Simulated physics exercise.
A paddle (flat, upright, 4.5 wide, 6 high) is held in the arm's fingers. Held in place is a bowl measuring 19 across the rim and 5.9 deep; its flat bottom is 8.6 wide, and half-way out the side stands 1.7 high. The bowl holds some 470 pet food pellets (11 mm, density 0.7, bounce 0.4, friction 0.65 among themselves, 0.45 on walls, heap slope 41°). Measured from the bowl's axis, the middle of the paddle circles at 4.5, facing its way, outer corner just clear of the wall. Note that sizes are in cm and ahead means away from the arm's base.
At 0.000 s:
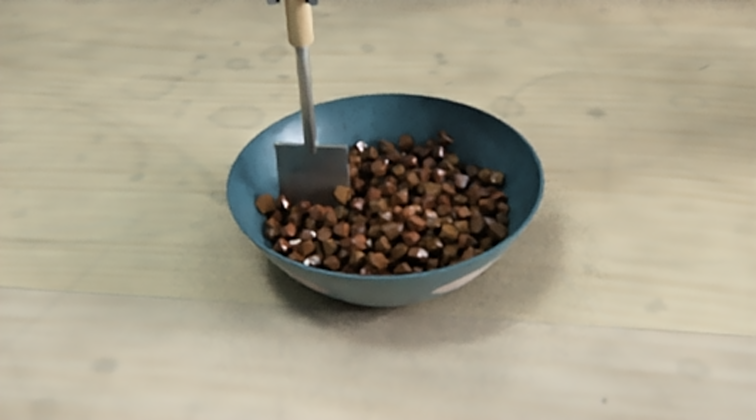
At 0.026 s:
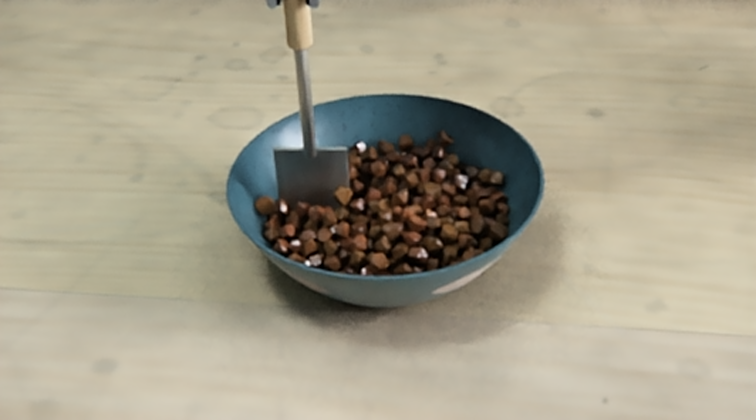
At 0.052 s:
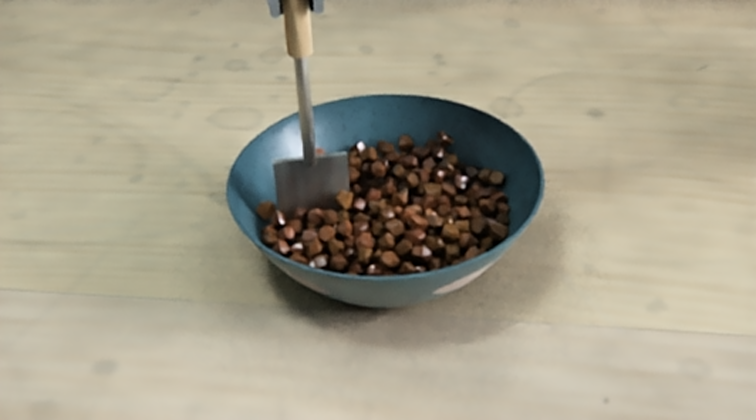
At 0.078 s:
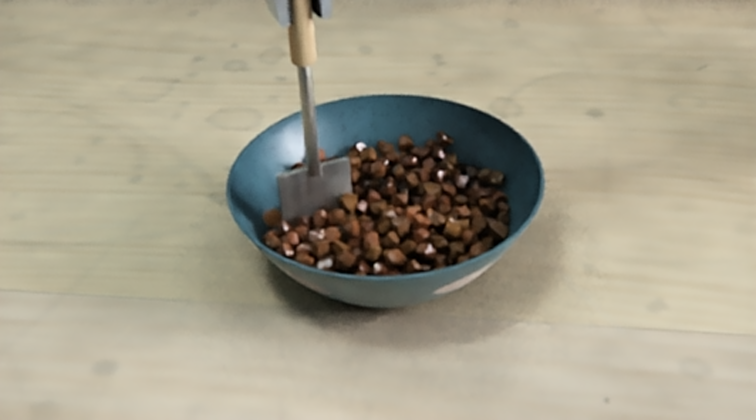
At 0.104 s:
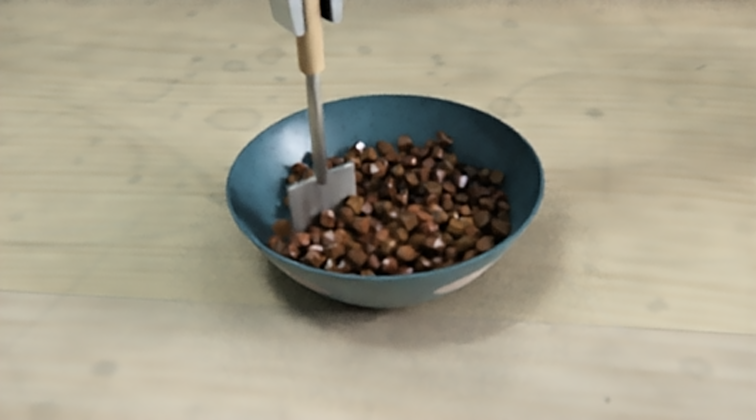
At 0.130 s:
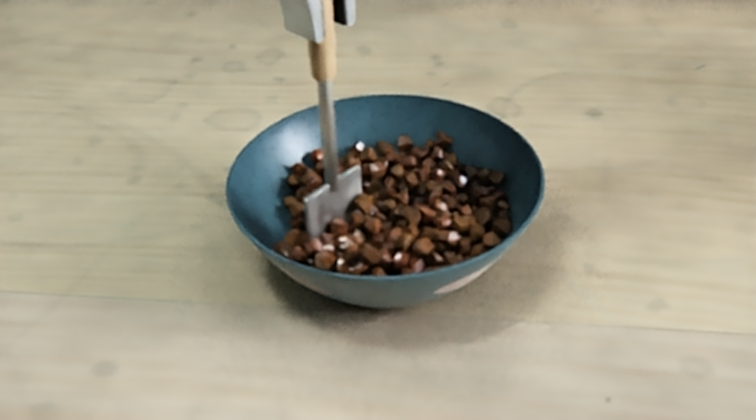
A flat metal paddle with a wooden handle pushed slowly through brown pellets in a blue bowl, curving from the left side toward the front and turning as it went, while the bowl stayed still.
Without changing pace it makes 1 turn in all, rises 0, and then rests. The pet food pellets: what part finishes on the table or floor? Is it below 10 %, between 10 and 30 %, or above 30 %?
Between 10 and 30 %.
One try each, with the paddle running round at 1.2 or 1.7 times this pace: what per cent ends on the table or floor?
25 % and 40 %.
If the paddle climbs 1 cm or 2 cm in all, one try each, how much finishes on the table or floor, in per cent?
First try about 20 per cent, second about 10 per cent.
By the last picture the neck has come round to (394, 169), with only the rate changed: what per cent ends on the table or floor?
I'd say near 45 per cent.
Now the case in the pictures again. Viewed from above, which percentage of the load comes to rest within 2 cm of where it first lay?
About 5 percent.
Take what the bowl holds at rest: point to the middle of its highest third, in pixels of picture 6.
Roughly pixel (311, 232).
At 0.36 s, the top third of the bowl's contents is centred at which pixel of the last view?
Near (482, 161).
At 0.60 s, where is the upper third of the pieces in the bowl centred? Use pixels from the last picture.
I'd point to about (317, 142).
By 0.36 s, 173° round, highest piece 9 above the table; 437 in the bowl, 11 on the table or floor, 18 in flight or on the tool.
By 0.60 s, 291° round, highest piece 9 above the table; 393 in the bowl, 61 on the table or floor, 12 in flight or on the tool.
By 0.91 s, 0° round, highest piece 7 above the table; 363 in the bowl, 103 on the table or floor.
By 1.61 s, 0° round, highest piece 7 above the table; 363 in the bowl, 103 on the table or floor.
Final count, 363 in the bowl, 103 on the table or floor. That is 22 % on the table or floor.
